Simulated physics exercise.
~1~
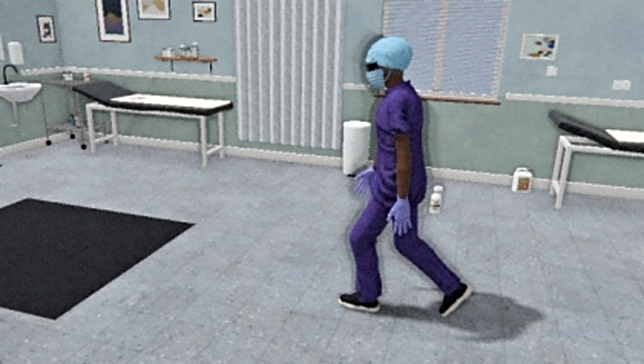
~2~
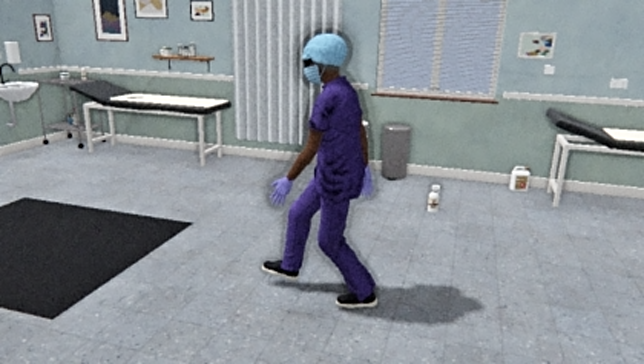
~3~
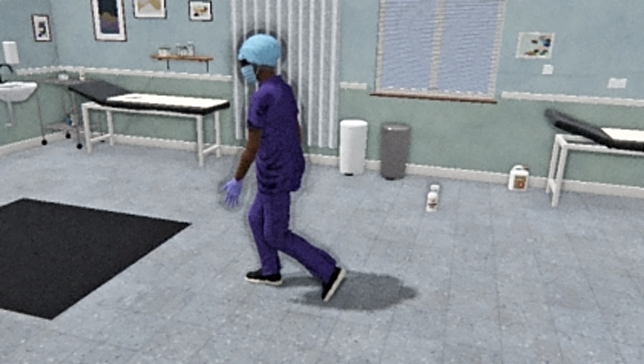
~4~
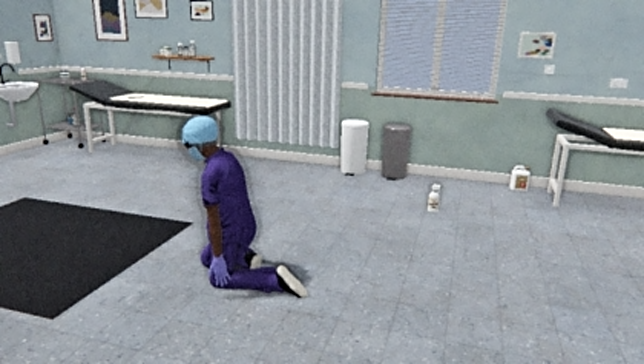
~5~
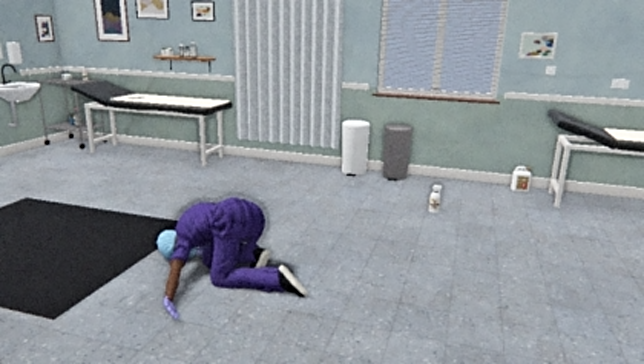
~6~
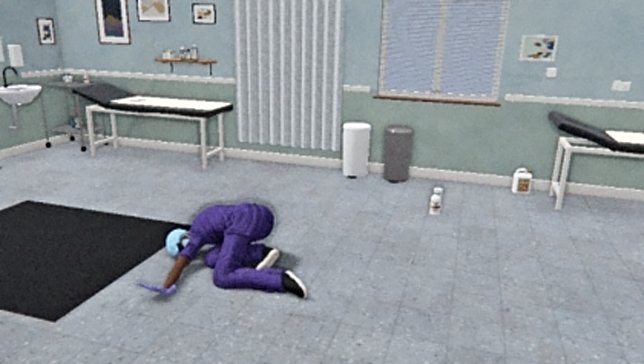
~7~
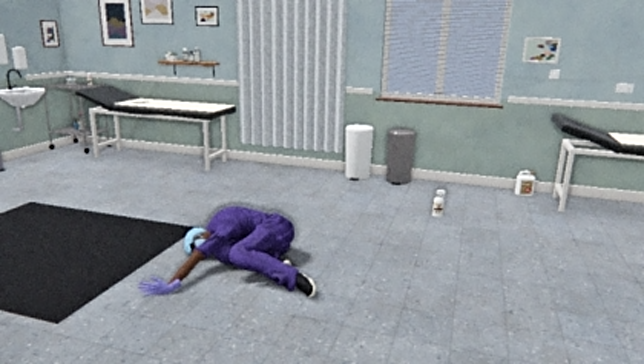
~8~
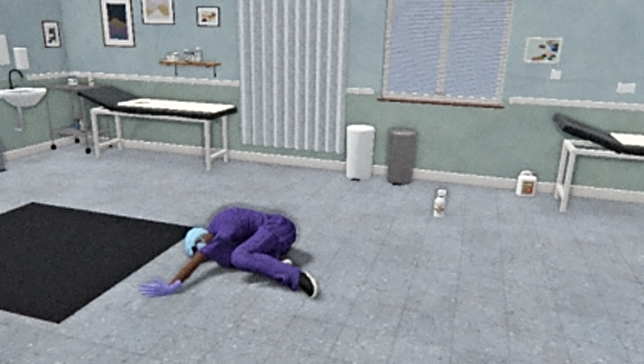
A person in purple scrubs, a light blue cap, a face mask and purple gloves walks left across the grey tiled floor of a pale green clinic room, seen from slightly above by a gently swaying camera. A black mat lies at left, with padded couches near the walls and a white and a grey bin beneath a blinded window. Nearing the mat, the person drops to their knees, then folds forward, head down and arms reaching to the floor. The body sinks onto its side and lies curled and still beside the mat, one arm stretched out.
